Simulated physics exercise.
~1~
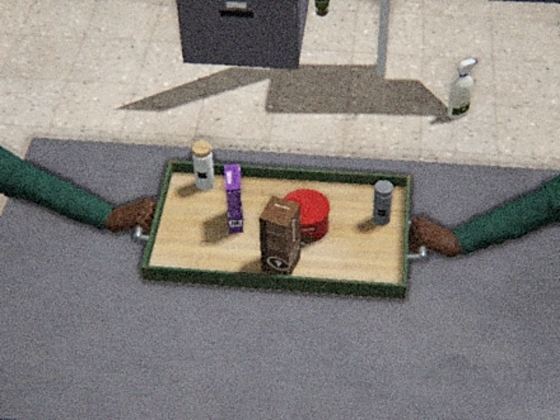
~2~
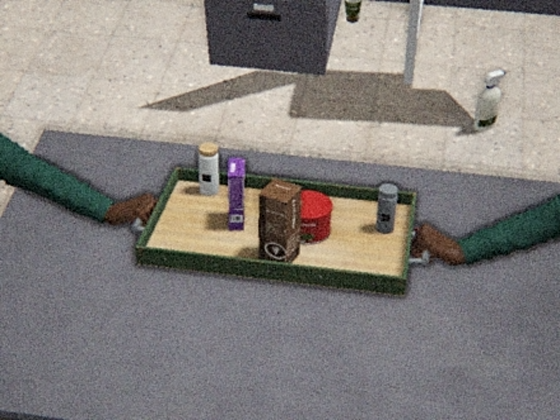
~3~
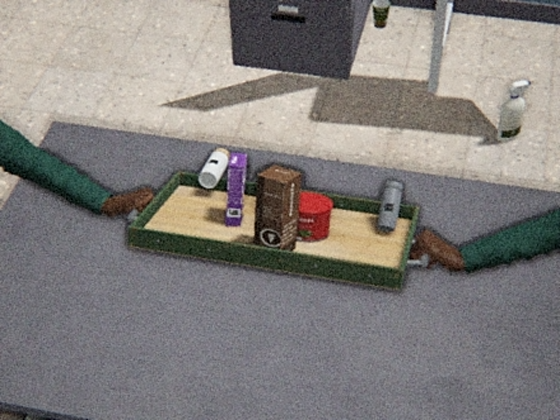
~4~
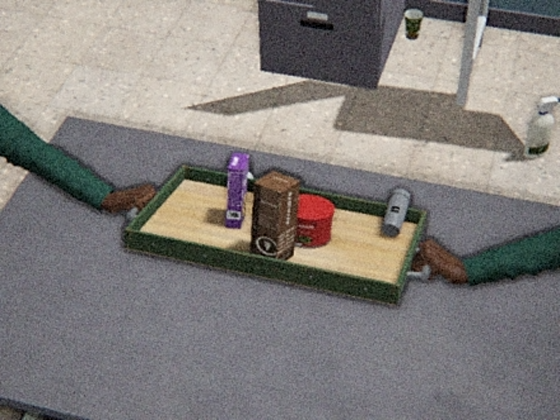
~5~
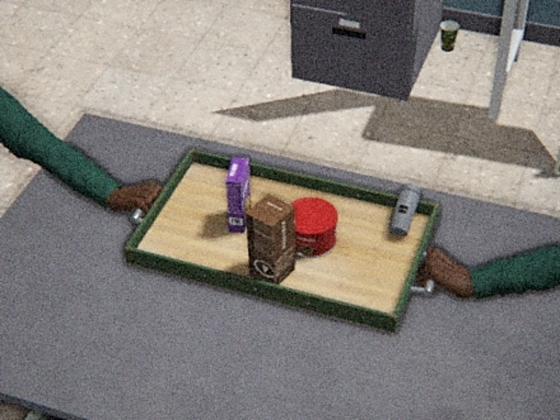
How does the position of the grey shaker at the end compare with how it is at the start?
At the start the grey shaker stands upright on the right side of the tray, but by the end it is lying on its side.
